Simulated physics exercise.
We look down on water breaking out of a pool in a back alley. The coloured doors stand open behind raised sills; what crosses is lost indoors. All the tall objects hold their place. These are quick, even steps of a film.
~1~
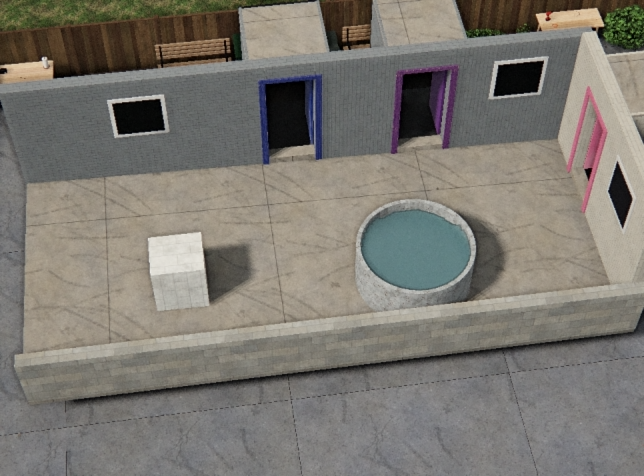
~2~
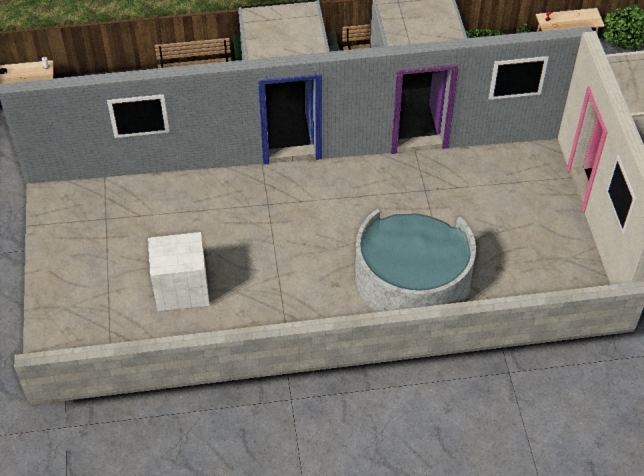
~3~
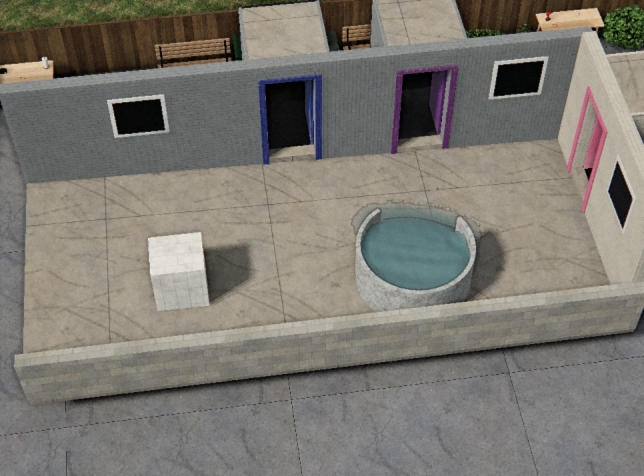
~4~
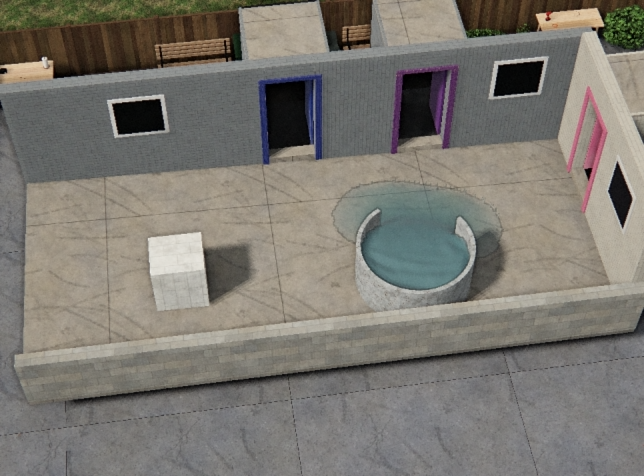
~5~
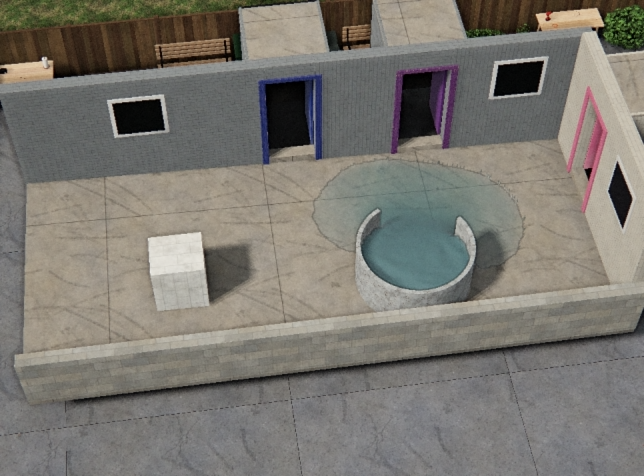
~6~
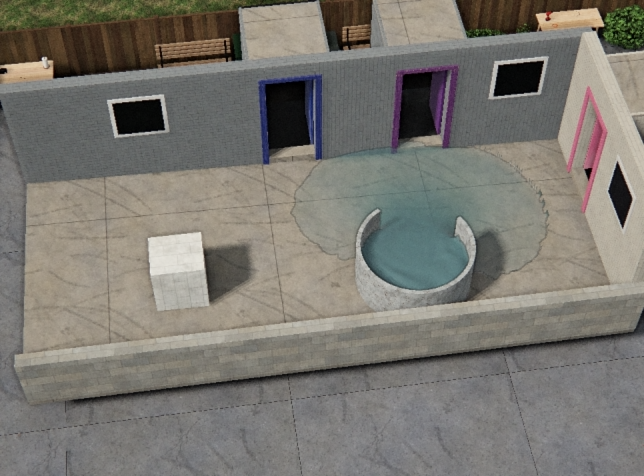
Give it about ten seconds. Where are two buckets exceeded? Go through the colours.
In the end: The blue door holds within the limit; the purple door floods; the pink door floods.
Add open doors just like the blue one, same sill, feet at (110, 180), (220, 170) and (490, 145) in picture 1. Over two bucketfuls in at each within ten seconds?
One after the other: Is under, is under, is over.
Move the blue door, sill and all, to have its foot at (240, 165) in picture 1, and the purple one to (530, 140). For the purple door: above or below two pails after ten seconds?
In short: The purple one lets more in.
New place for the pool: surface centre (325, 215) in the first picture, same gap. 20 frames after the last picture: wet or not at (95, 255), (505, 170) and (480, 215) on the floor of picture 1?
In turn: Flooded, covered, wet.
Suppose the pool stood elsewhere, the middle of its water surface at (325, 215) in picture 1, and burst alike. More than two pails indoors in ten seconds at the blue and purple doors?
My reading: The blue one floods; the purple one is over.
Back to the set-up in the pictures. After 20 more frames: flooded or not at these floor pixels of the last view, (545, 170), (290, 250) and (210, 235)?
As listed: Covered, under water, flooded.
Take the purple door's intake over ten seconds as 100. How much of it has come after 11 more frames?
Close to 75 %.
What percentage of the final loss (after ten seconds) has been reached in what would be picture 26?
About 80 per cent.
A moment on, water covers 30 % of the floor; the blue door wet at the sill, nothing in, the purple door far over two buckets in, the pink door wet at the sill, nothing in.
Next, water covers 35 % of the floor; the blue door wet at the sill, nothing in, the purple door far over two buckets in, the pink door under two buckets in.
Then, water covers 60 % of the floor; the blue door wet at the sill, nothing in, the purple door far over two buckets in, the pink door over two buckets in.
Later, water covers 85 % of the floor; the blue door wet at the sill, nothing in, the purple door far over two buckets in, the pink door over two buckets in.
In the end, water covers 75 % of the floor; the blue door wet at the sill, nothing in, the purple door far over two buckets in, the pink door over two buckets in.
